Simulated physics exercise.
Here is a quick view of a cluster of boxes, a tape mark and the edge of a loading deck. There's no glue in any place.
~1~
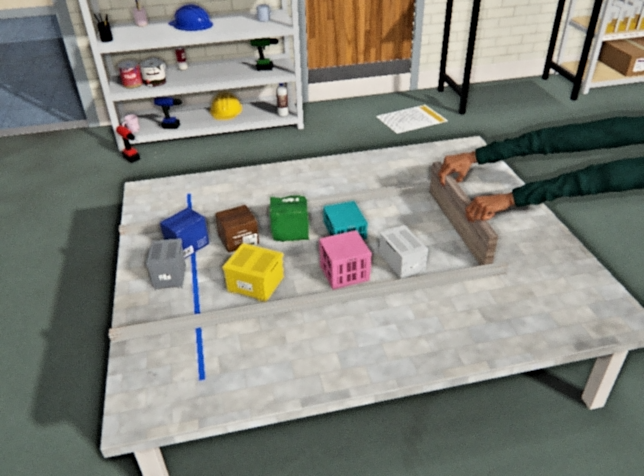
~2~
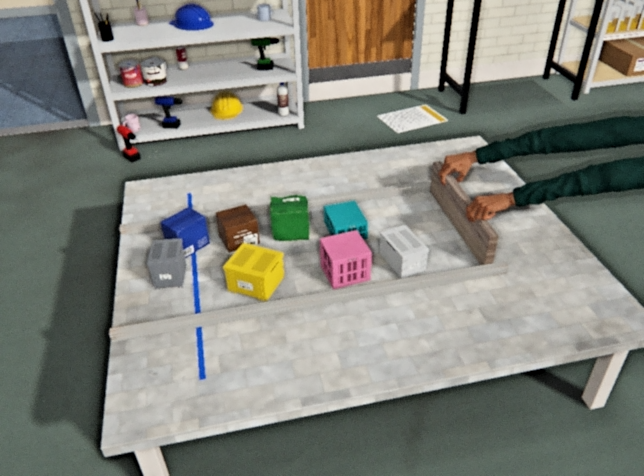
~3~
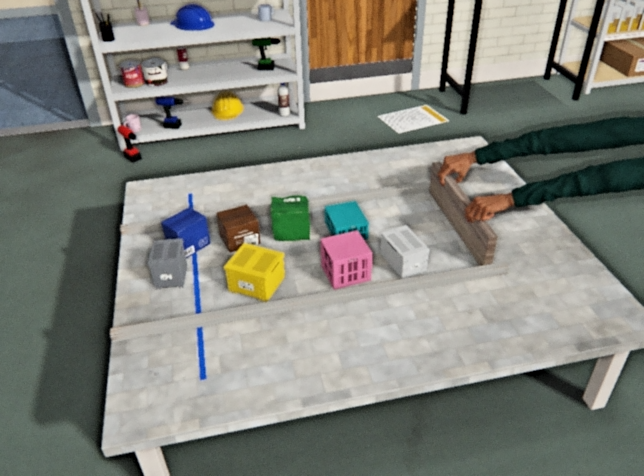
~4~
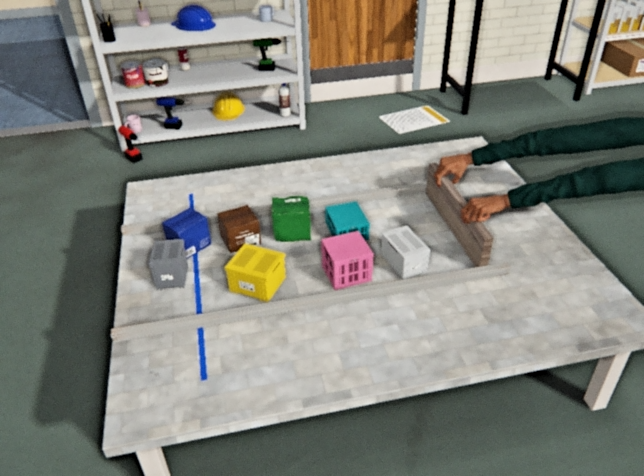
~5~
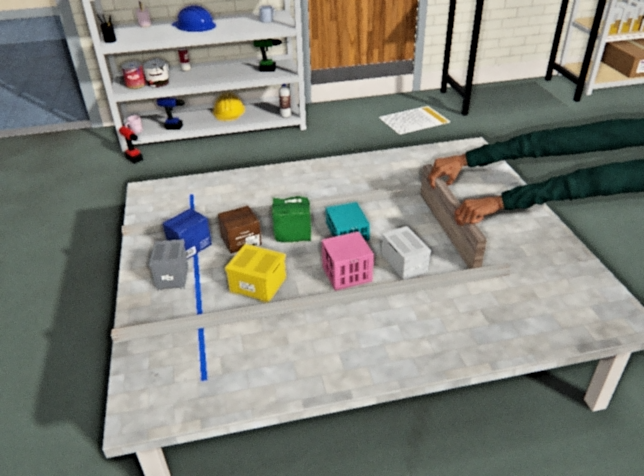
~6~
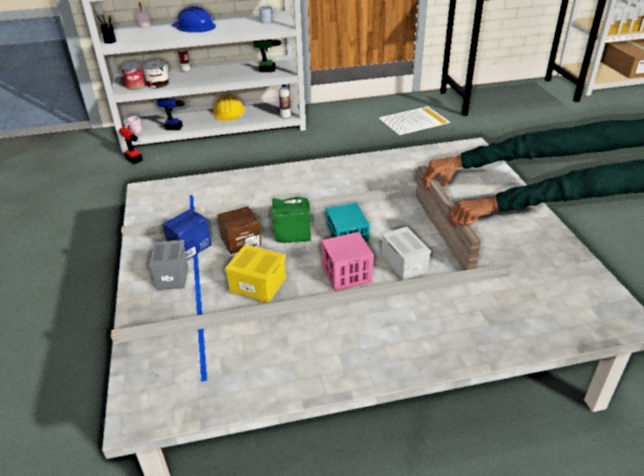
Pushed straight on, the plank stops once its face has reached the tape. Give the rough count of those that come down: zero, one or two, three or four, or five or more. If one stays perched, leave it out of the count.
I expect three or four to end up below.
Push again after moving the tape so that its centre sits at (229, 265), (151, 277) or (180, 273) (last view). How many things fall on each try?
Tallies in the order given: 1, 6, 3.
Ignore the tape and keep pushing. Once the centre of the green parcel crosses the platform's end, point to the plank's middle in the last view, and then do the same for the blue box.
The middle would be close to (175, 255) and then close to (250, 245).
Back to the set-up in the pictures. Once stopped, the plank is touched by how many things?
It's 2.
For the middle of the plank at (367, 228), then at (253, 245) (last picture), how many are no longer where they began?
Counts: 3 and 8.
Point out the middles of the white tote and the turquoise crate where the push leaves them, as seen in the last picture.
I'd put one at around (181, 289) and the other at around (176, 249).
A little later, none off yet; grey tote at rest near (170, 266); blue box at rest near (187, 235); brown parcel at rest near (240, 230).
Next, none off yet; grey tote at rest near (170, 266); blue box shifted a little near (175, 236); brown parcel shifted about its own width near (214, 233).
Later still, none off yet; grey tote shifted a little near (158, 266); blue box shifted well along near (115, 243); brown parcel shifted well along near (150, 242).
When it is over, the number that fall off is three or four; down, yellow tote, brown parcel and blue box.
